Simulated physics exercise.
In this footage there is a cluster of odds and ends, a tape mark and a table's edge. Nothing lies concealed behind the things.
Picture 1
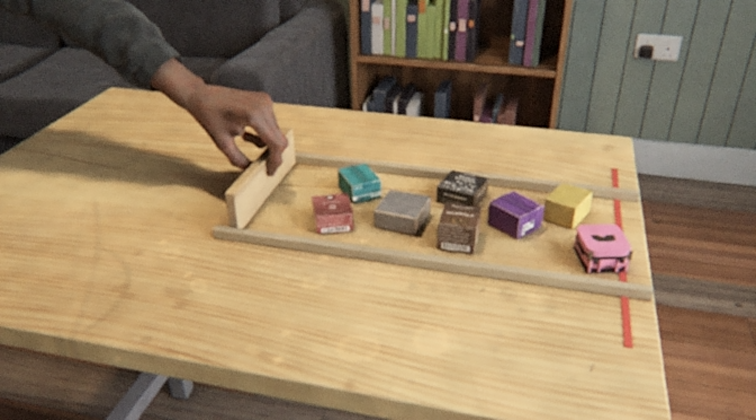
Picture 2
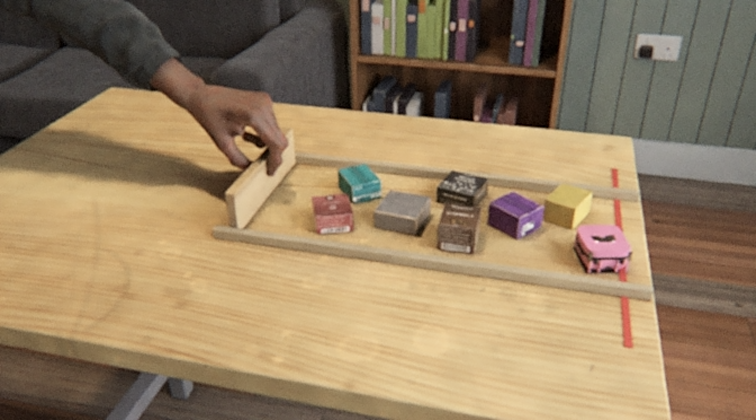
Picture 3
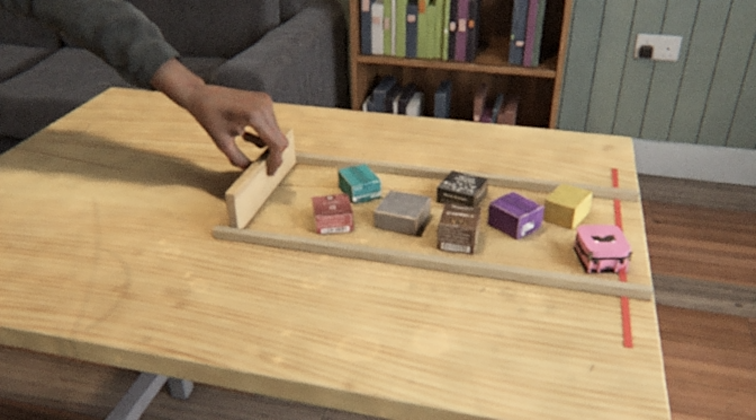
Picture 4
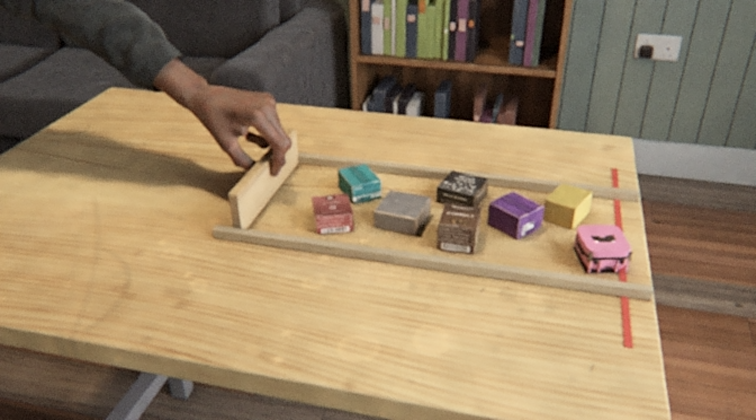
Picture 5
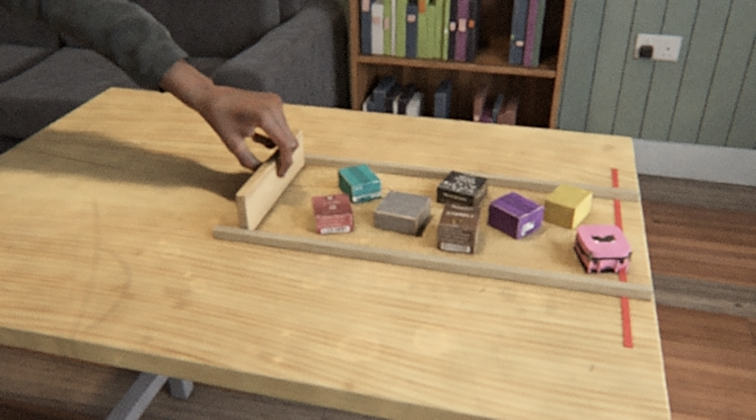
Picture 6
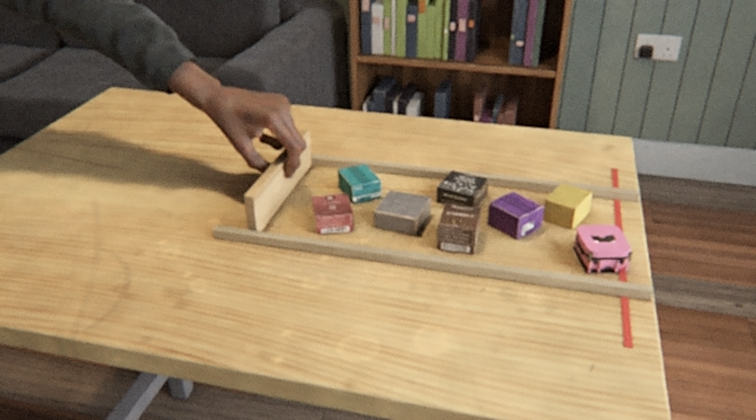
A hand held a wooden board upright on a table, then slid it slightly to the right between two wooden strips, while the colourful little boxes and pink case in front of it stayed still.
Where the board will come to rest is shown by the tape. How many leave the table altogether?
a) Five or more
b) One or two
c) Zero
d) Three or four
Option a: Five or more.
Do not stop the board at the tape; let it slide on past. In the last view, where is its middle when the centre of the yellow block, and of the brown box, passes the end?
Its middle is about (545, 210) and about (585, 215).
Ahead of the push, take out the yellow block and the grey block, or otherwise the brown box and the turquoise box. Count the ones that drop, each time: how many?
It would be 4 and 4.
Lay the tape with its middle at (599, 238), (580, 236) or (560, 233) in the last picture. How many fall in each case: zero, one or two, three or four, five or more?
Counting what would fall each time, I get 5 or more; 3 or 4; just one or two.
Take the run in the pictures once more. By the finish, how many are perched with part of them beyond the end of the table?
The number overhanging is 2.
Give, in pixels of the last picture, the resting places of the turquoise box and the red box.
Positions - first (637, 209), then (647, 271).
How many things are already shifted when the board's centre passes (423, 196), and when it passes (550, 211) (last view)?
At first I count 6, and then 8.
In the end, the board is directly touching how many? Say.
2 are in contact with it.
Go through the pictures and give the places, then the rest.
Pink case (601, 249); yellow block (567, 206); purple box (515, 215); board (264, 176); tape (620, 241), in the first picture.
Yellow block (567, 206); red box (332, 214), in the second picture.
Purple box (515, 215); brown box (459, 228), in the third picture.
Pink case (601, 249); turquoise box (359, 183), in the fourth picture.
Yellow block (567, 206); board (273, 178), in the fifth picture.
Pink case (601, 249); yellow block (567, 206); purple box (515, 215); board (281, 179); tape (620, 241), in the sixth picture.
Early on, none off yet; pink case at rest near (601, 249); yellow block at rest near (567, 206); purple box moving near (521, 215).
Finally, the number that fall off is five or more; lost, grey block, black box, brown box, purple box, yellow block and pink case.
